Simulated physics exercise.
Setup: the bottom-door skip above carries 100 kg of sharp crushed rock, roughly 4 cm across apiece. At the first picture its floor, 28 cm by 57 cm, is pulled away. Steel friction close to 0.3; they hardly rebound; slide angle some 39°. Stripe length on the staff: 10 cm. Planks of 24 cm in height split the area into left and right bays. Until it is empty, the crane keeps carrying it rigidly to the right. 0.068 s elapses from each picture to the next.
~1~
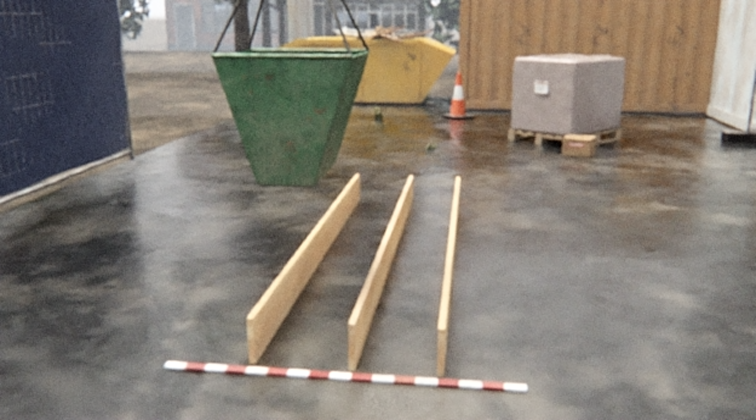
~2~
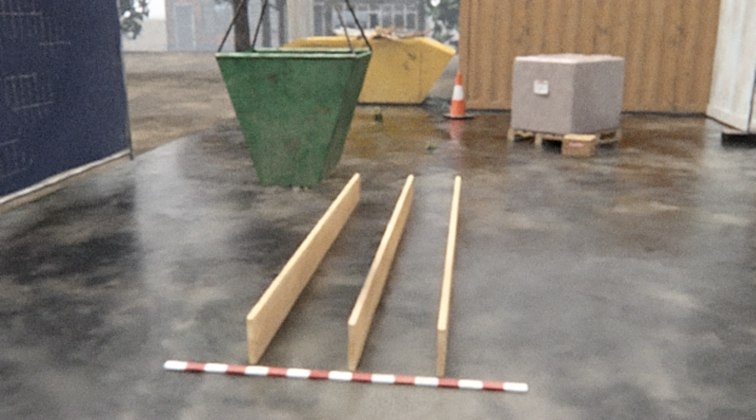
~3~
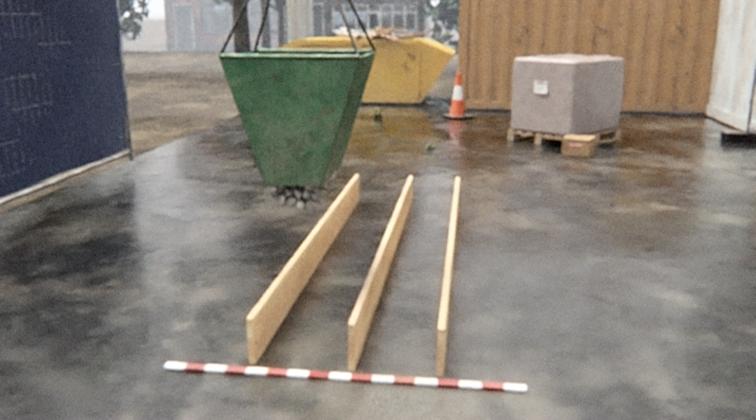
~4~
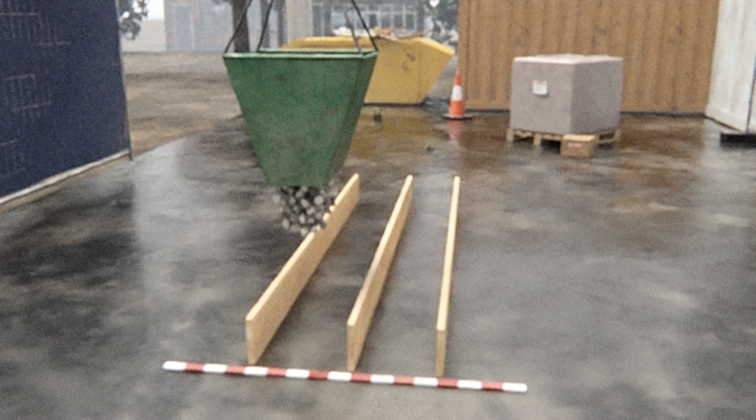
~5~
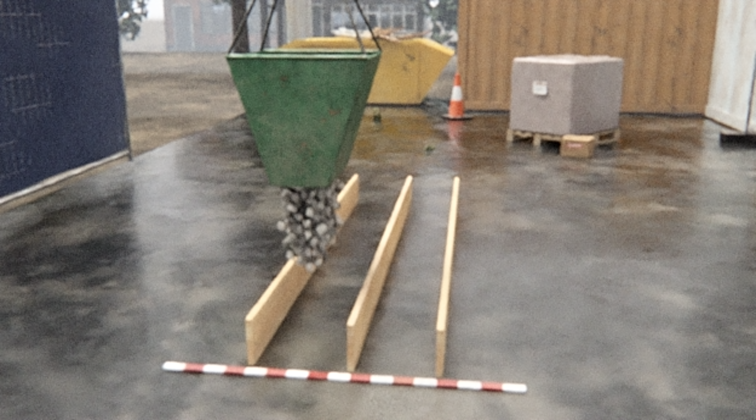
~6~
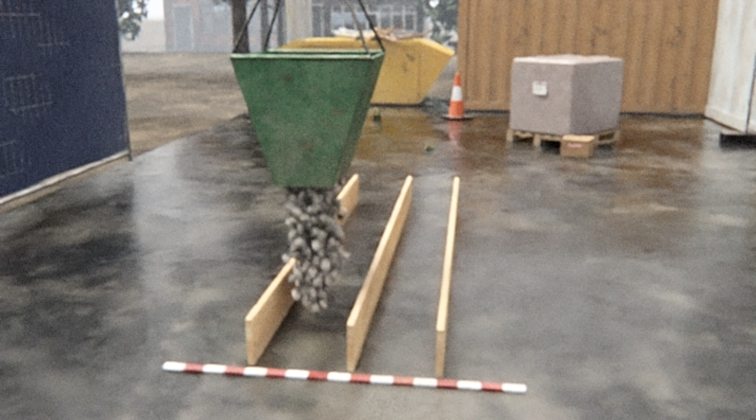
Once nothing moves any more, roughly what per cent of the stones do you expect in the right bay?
I would expect about 1 per cent in the right bay.
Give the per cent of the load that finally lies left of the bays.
Roughly 0 per cent of it.
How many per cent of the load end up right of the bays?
Near 0 in a hundred.
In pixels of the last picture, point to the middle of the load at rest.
Pixel position of the middle approx (328, 305).
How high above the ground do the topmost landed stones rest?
Max stone height at rest approx 24 cm.
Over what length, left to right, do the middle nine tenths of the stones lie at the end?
40 cm.
Then, 0.4 s after the last picture, 0 % in the bottom-door skip, 100 % falling or lying in the left bay; the stones farthest right are at (364, 291).
Then, 0.8 s after the last picture, 0 % in the bottom-door skip, 99 % falling or lying in the left bay, 1 % falling or lying in the right bay; the stones farthest right are at (400, 320).
Then, 1.4 s after the last picture, 0 % in the bottom-door skip, 99 % falling or lying in the left bay, 1 % falling or lying in the right bay; the stones farthest right are at (399, 323).
Then, 2.3 s after the last picture, 0 % in the bottom-door skip, 99 % falling or lying in the left bay, 1 % falling or lying in the right bay; the stones farthest right are at (399, 323).
Then, 4.2 s after the last picture, 0 % in the bottom-door skip, 99 % in the left bay, 1 % in the right bay; the stones farthest right are at (399, 323).
